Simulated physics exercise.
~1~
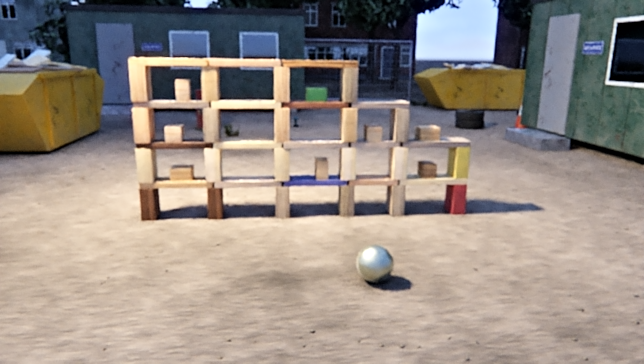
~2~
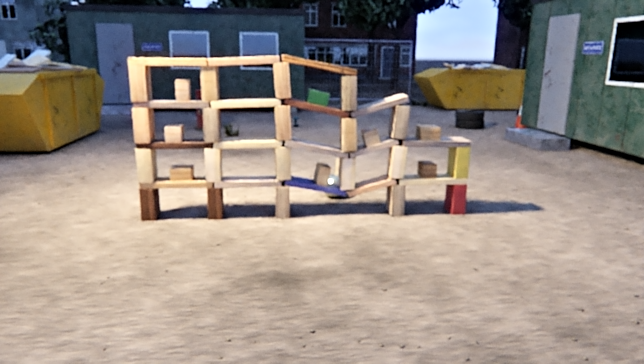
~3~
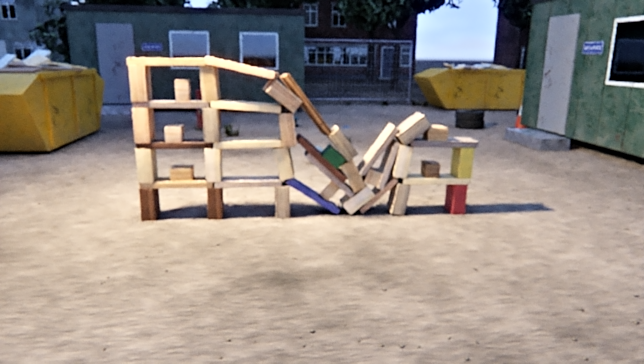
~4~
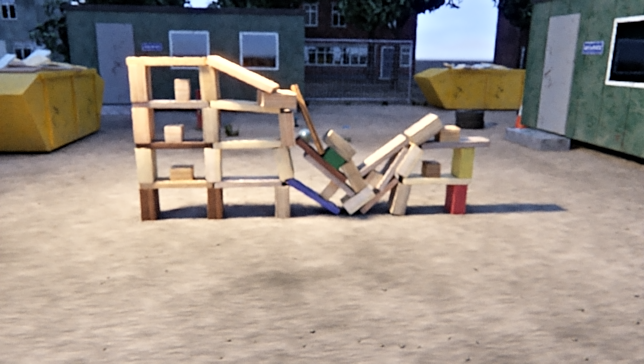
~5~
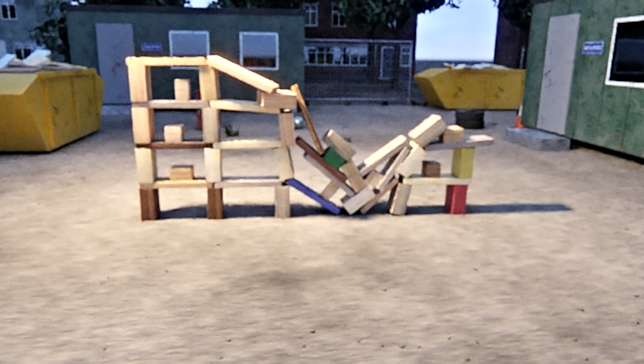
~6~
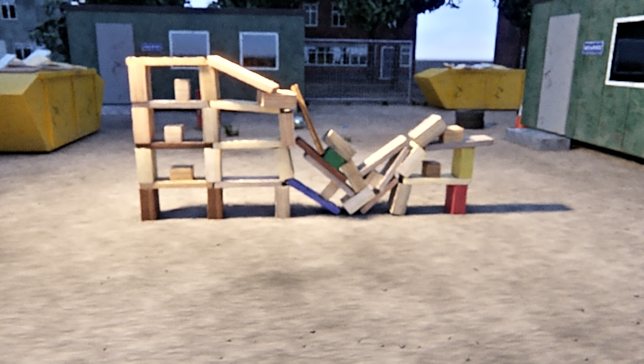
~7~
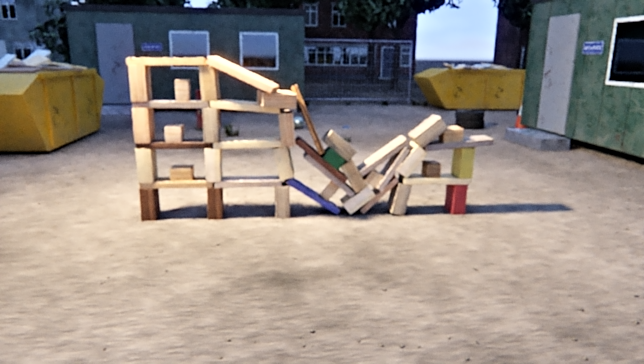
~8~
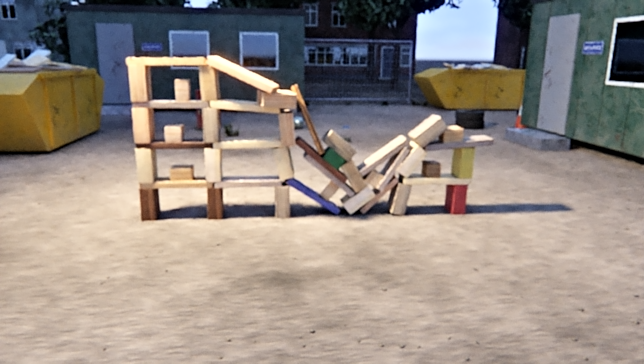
At first, a pale ball sits on the sandy ground in front of a wide, stepped framework of wooden blocks and planks, with a green block near the top and a blue plank low down. The ball then reaches the structure, and the section around the blue plank buckles, its shelves tilting. Next, the posts and planks right of the middle collapse inward, carrying the green block down into a V-shaped heap. The pieces shift slightly and settle. In the end, the left side and the red and yellow posts still stand, while the blue plank lies slanted down to the ground.
